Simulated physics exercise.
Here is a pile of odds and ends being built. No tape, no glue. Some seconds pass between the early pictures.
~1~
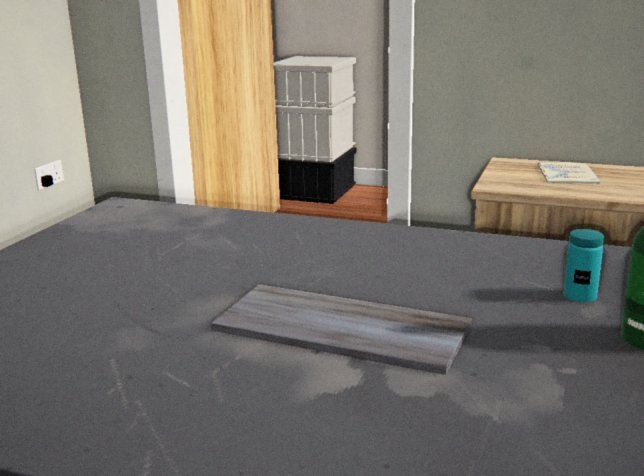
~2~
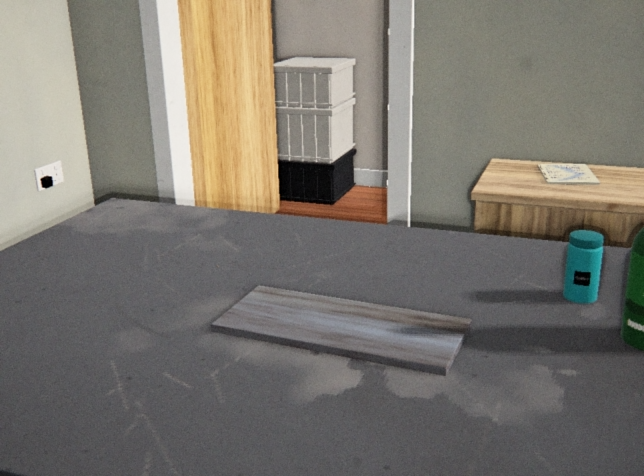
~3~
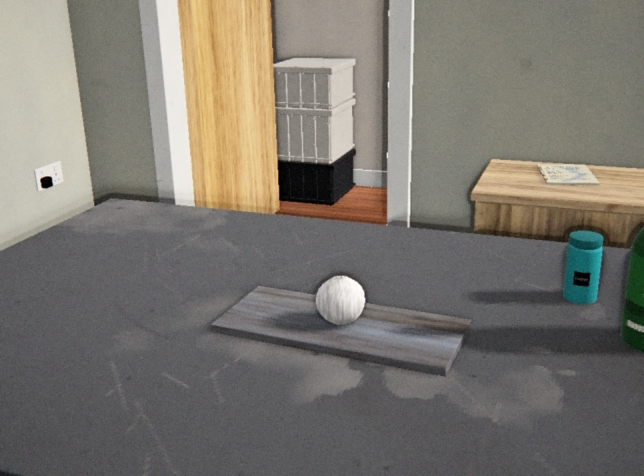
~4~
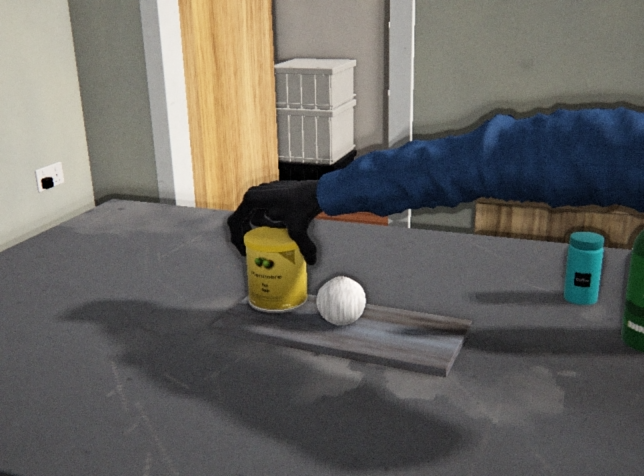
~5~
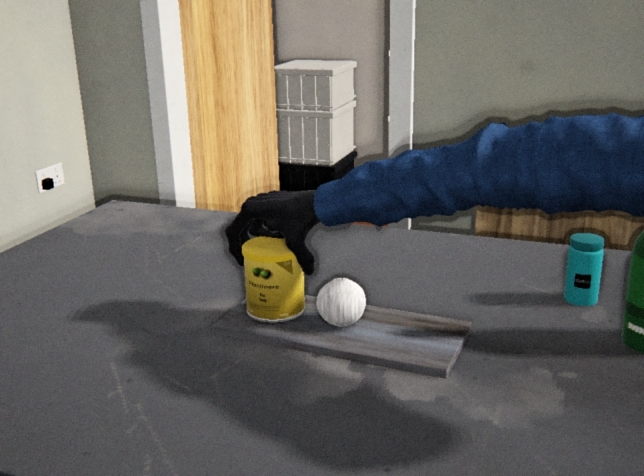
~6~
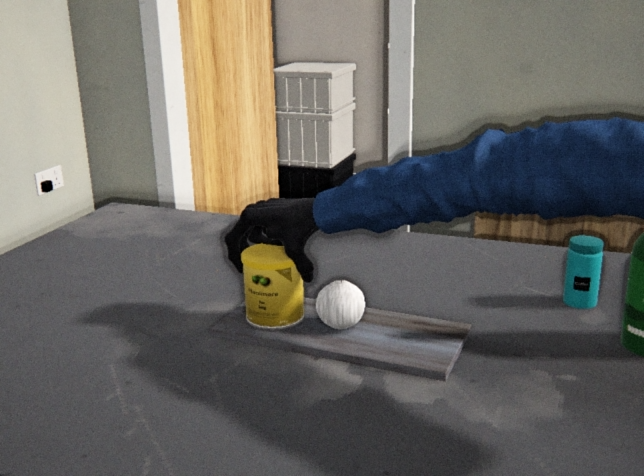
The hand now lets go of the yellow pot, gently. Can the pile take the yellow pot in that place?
In the end the pile keeps its balance.
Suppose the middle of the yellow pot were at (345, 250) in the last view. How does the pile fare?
Then it gives way.
Then, 0.20 s after the last picture, nothing has stirred.
Then, 0.40 s after the last picture, yellow pot resting near (274, 286).
At rest, all 5 in place. Seen from the same camera at the end, yellow pot near (274, 286). The pile stays up.
